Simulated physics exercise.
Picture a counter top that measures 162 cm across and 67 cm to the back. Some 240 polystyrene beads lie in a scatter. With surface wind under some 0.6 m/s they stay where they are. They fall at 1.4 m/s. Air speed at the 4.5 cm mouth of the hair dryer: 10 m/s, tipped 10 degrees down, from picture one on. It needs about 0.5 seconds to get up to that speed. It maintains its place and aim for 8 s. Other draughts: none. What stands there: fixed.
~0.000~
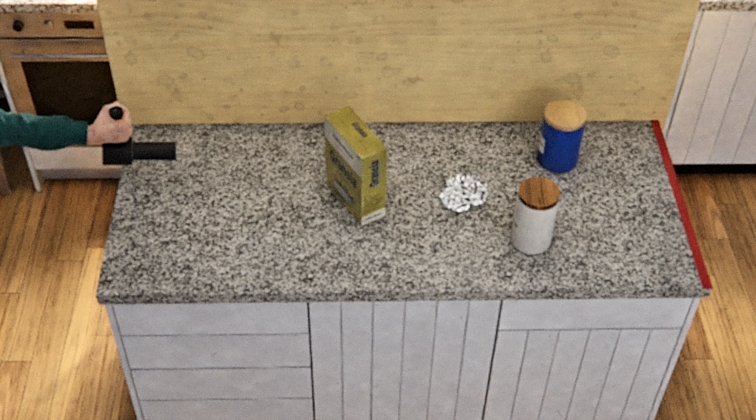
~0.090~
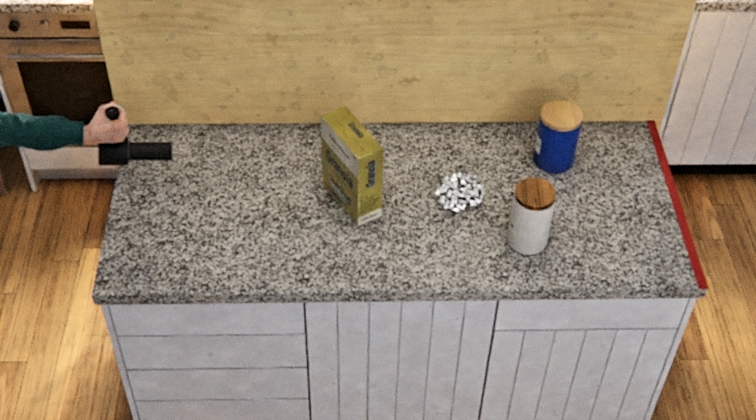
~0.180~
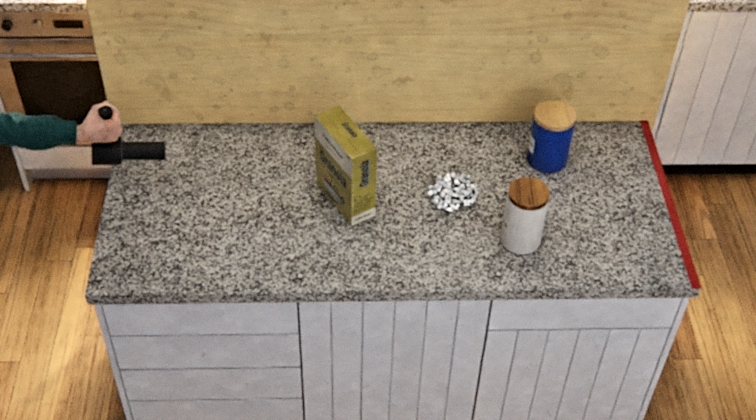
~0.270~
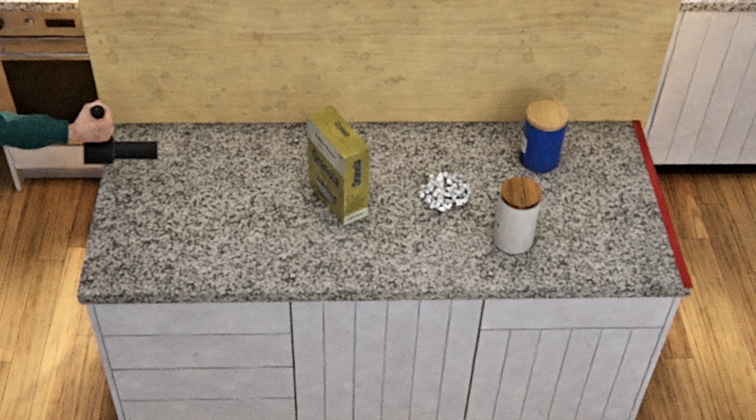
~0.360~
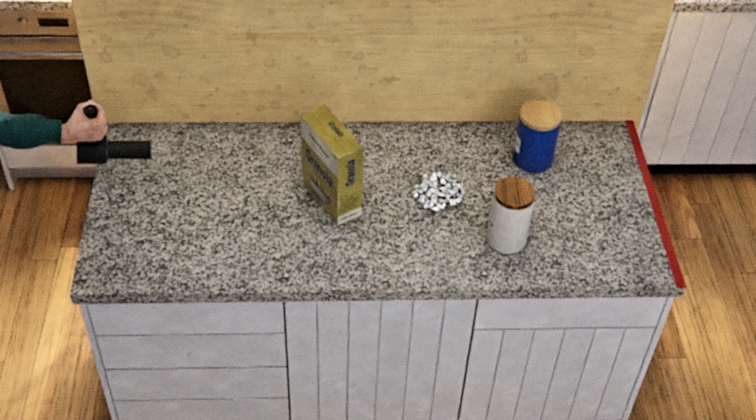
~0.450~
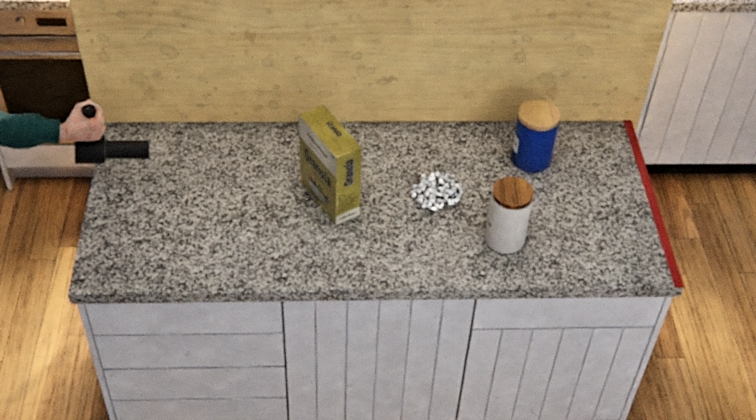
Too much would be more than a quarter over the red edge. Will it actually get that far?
Yes, quarter exceeded.
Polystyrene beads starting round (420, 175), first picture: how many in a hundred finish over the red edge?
In that setup it'd be around 80 in a hundred.
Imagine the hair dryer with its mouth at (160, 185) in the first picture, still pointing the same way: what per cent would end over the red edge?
About 1 %.
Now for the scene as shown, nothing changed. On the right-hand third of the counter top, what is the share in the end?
I'd put it at about 15 percent.
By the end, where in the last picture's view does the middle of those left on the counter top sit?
Roughly at (481, 204).
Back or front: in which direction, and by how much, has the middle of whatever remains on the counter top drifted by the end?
Drift: Forward direction, about 5 cm.
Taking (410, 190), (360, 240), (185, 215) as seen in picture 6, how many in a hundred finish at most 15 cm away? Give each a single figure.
In order: About 10 %, then 0 %, then 0 %.
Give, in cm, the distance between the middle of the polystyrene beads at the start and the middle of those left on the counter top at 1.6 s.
Roughly 10 cm.
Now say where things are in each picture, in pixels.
In the first frame, the middle of the polystyrene beads is near (460, 193), none has stirred yet and the mouth of the hair dryer is at (175, 151).
In the second frame, the middle of the polystyrene beads is near (457, 192), none has stirred yet and the red edge is centred on (679, 198).
In the third frame, the middle of the polystyrene beads is near (450, 192), none has stirred yet, the top of a jar is at (529, 191) and the top of a carton is at (345, 131).
In the fourth frame, the middle of the polystyrene beads is near (443, 192) and none has stirred yet.
In the fifth frame, the middle of the polystyrene beads is near (436, 192) and none has stirred yet.
In the sixth frame, the middle of the polystyrene beads is near (435, 191) and none has stirred yet.
After 1.6 s, 99 % are on the move or not yet settled, 1 % are over the red edge; the middle of those still in play is near (463, 198).
After 2.6 s, 62 % are on the move or not yet settled, 43 % are over the red edge; the middle of those still in play is near (458, 202).
After 4.4 s, 37 % are on the move or not yet settled, 64 % are over the red edge; the middle of those still in play is near (455, 205).
After 8.0 s, at the end, 74 % are over the red edge; the middle of those still in play is near (481, 204).
